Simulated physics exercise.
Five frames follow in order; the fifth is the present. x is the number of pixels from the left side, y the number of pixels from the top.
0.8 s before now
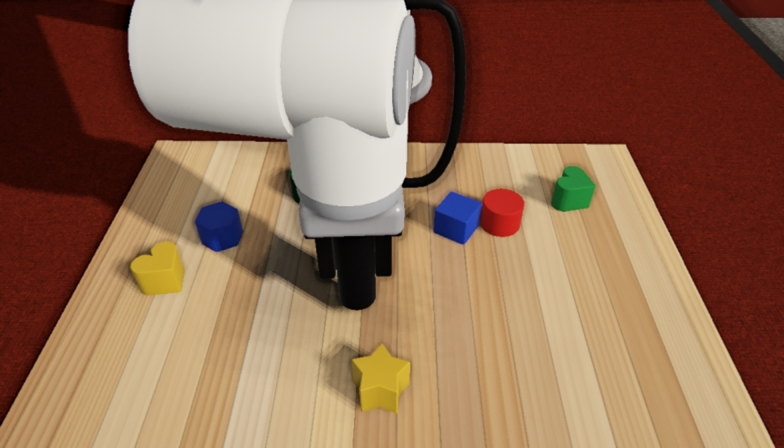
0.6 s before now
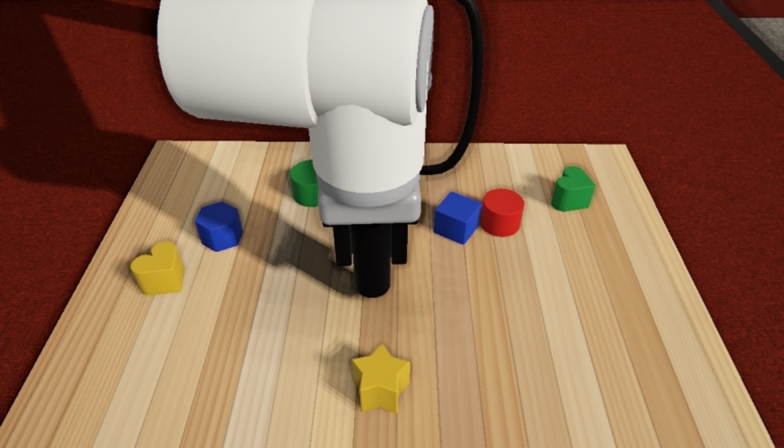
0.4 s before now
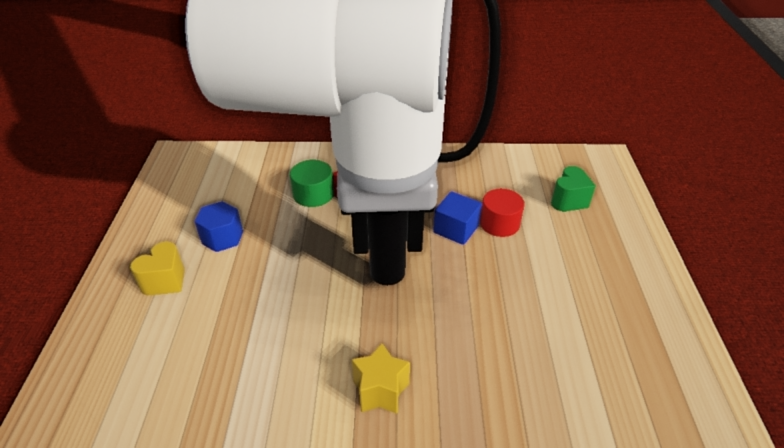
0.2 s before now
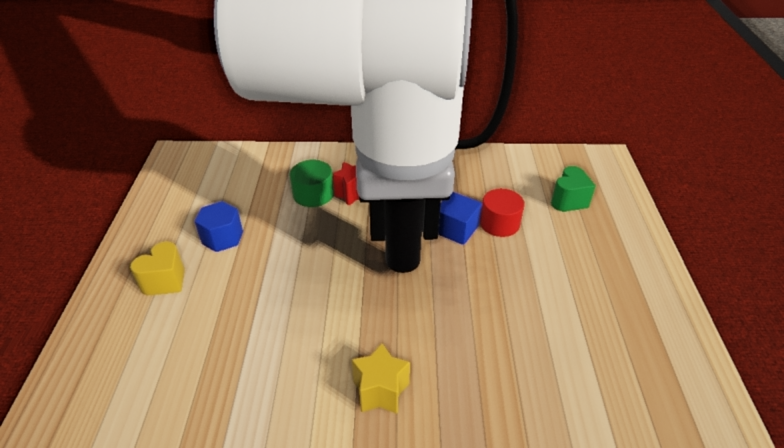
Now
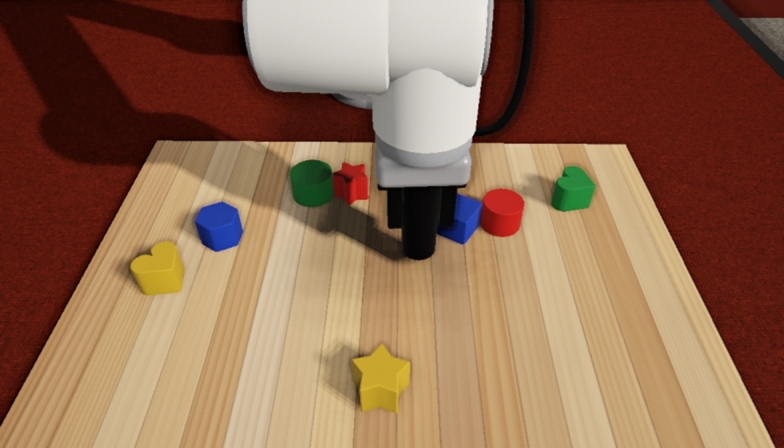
White robot arm moving slightly right and away over a wooden table of coloured blocks, gradually revealing a red star behind it.
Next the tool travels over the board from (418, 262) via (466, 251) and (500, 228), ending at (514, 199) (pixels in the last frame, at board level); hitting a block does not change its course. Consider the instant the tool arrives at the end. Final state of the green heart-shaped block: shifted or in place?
The push misses it.
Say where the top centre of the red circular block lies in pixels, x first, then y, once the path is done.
(536, 161)
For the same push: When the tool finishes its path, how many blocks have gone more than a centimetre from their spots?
There will be two blocks that move more than 1 cm.
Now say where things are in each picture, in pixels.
Tool tip (358, 296); block tops, blue square block (459, 206); red circular block (504, 201); green heart-shaped block (575, 178), in the first picture.
Tool (373, 285); blocks unchanged, in the second picture.
Tool (388, 273); blocks unchanged, in the third picture.
Tool (403, 261); blocks unchanged, in the fourth picture.
Tool (418, 249); blue square block (459, 206); red circular block (504, 201); green heart-shaped block (575, 178), in the fifth picture.
One third of the way, tool (468, 238); blue square block (462, 204), turned 20° anticlockwise.
Two thirds of the way, tool (503, 215); blue square block (466, 196), turned 70° anticlockwise; red circular block (519, 186).
At the end, tool (516, 187); blue square block (466, 196), turned 70° anticlockwise; red circular block (536, 161); green heart-shaped block in place.
